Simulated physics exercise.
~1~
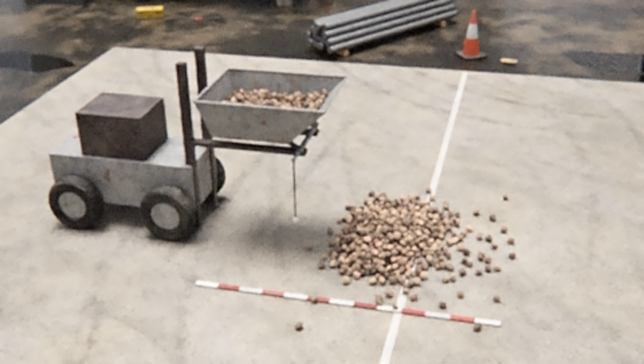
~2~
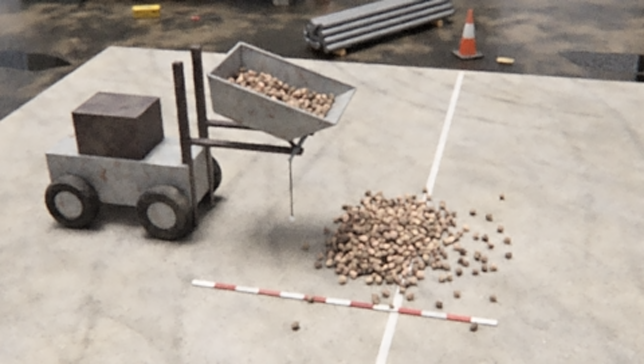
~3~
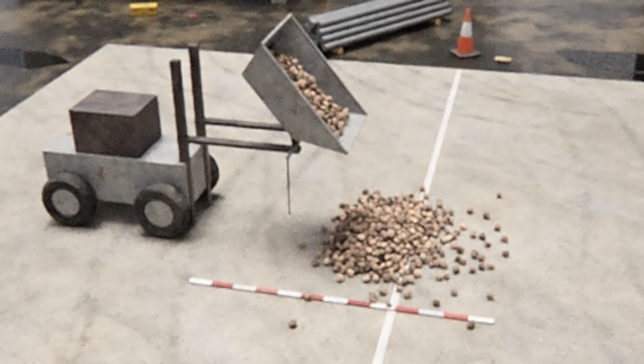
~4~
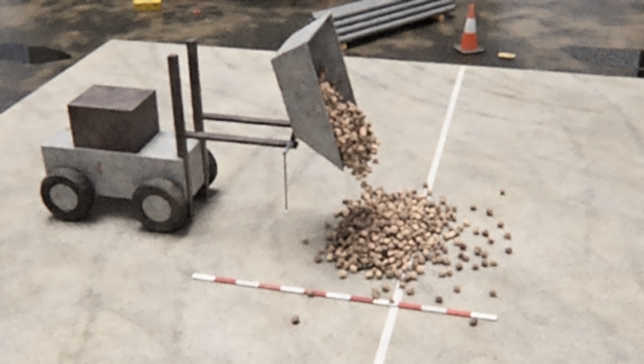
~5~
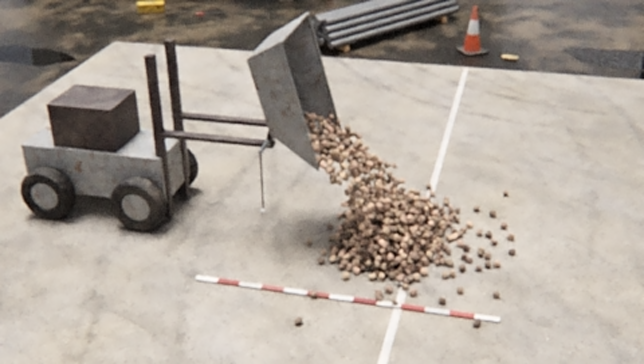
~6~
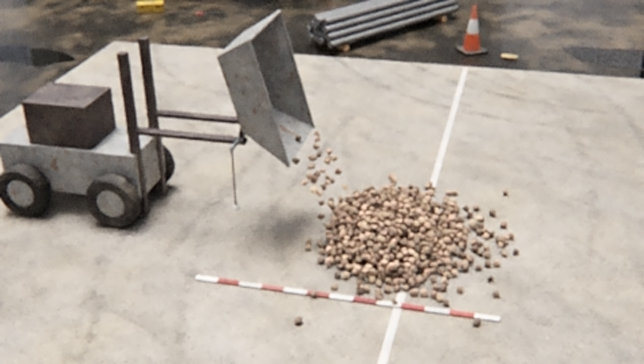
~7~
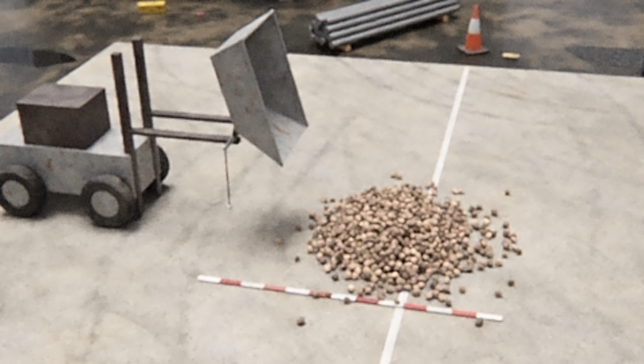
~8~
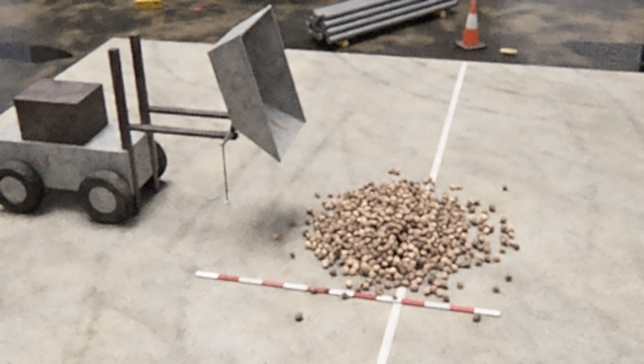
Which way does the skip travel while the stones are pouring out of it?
It travels to the left, carried along as the fork truck backs away from the pile.
